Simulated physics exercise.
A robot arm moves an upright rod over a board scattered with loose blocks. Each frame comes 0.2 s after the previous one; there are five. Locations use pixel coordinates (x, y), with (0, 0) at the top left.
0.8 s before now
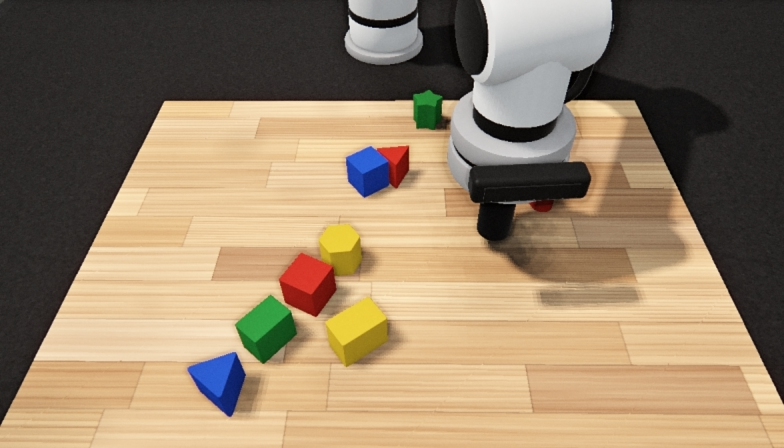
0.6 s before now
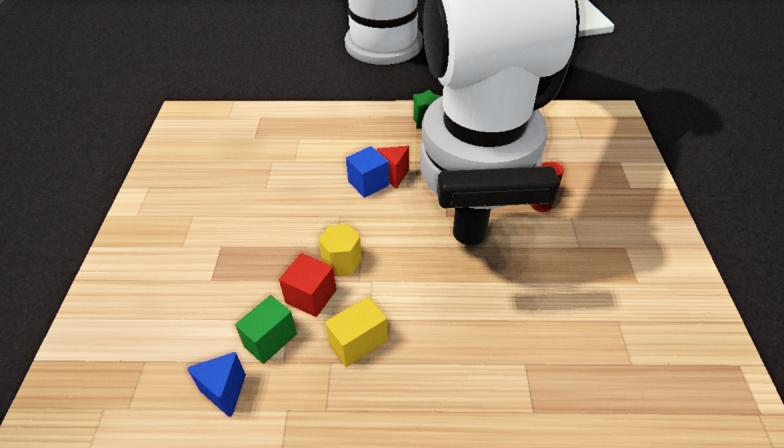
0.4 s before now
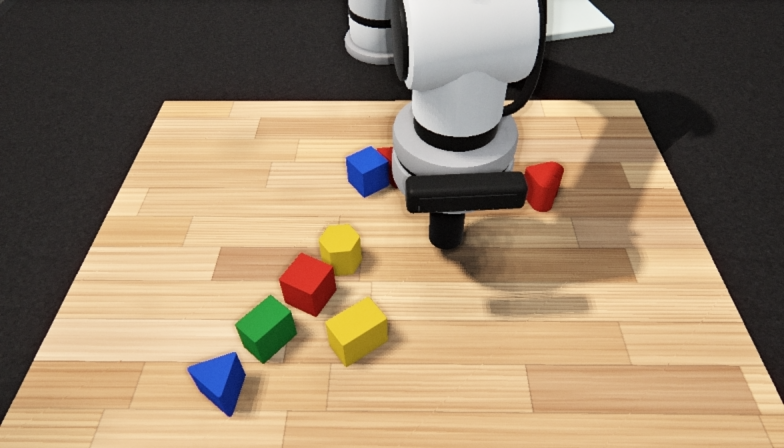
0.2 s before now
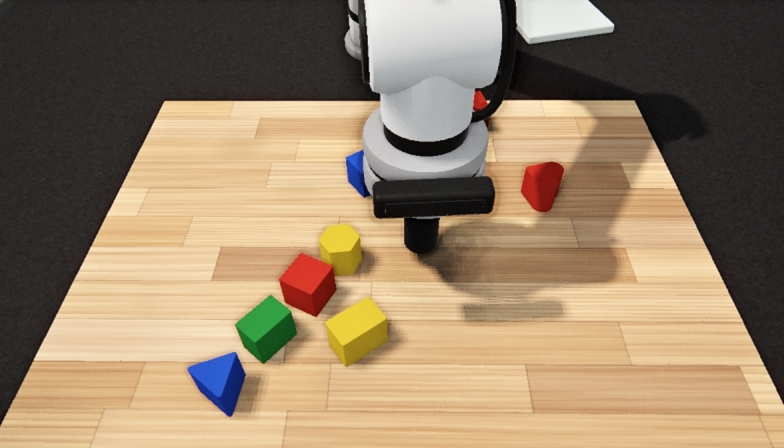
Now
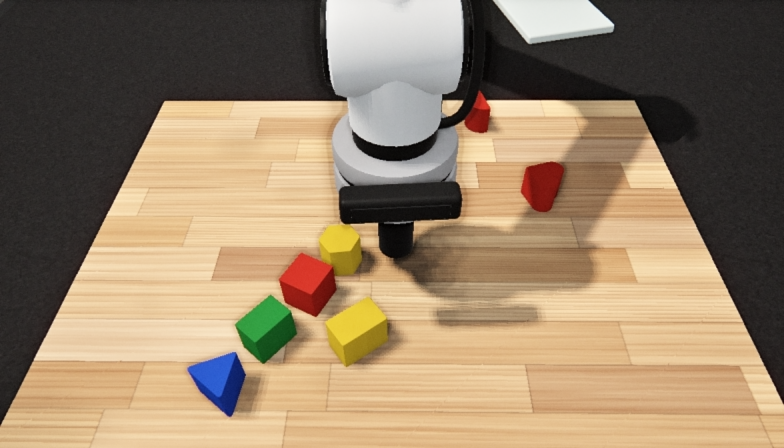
A white robot arm with a black gripper bar and short upright black rod reaches over a light wooden board on a dark floor, seen from above at an angle. Blue, red, green and yellow blocks lie scattered, mostly left of centre, with a blue triangle nearest. The arm glides steadily left and slightly nearer, covering and uncovering blocks behind it, while the blocks and camera stay still.
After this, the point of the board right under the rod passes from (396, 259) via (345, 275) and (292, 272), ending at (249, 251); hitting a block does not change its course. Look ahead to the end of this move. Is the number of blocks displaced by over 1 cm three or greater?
In short: No.
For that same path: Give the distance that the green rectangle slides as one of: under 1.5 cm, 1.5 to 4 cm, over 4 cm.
I reckon it covers less than 1.5 cm.
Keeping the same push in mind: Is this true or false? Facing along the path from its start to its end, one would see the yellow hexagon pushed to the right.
The statement is true.
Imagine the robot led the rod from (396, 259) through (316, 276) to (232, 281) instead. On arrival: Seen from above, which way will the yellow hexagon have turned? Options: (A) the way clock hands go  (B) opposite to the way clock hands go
(A)
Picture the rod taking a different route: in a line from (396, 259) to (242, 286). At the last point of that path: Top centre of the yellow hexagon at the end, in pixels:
I expect it at (249, 232).
What follows on the original path. One third of the way, rod at (343, 262); yellow hexagon at (311, 237), turned 20° clockwise.
Two thirds of the way, rod at (288, 259); red square at (289, 281), turned 15° anticlockwise; yellow hexagon at (276, 223), turned 55° clockwise.
At the end, rod at (245, 238); green rectangle still; red square at (289, 281), turned 15° anticlockwise; yellow hexagon at (265, 206), turned 95° clockwise.
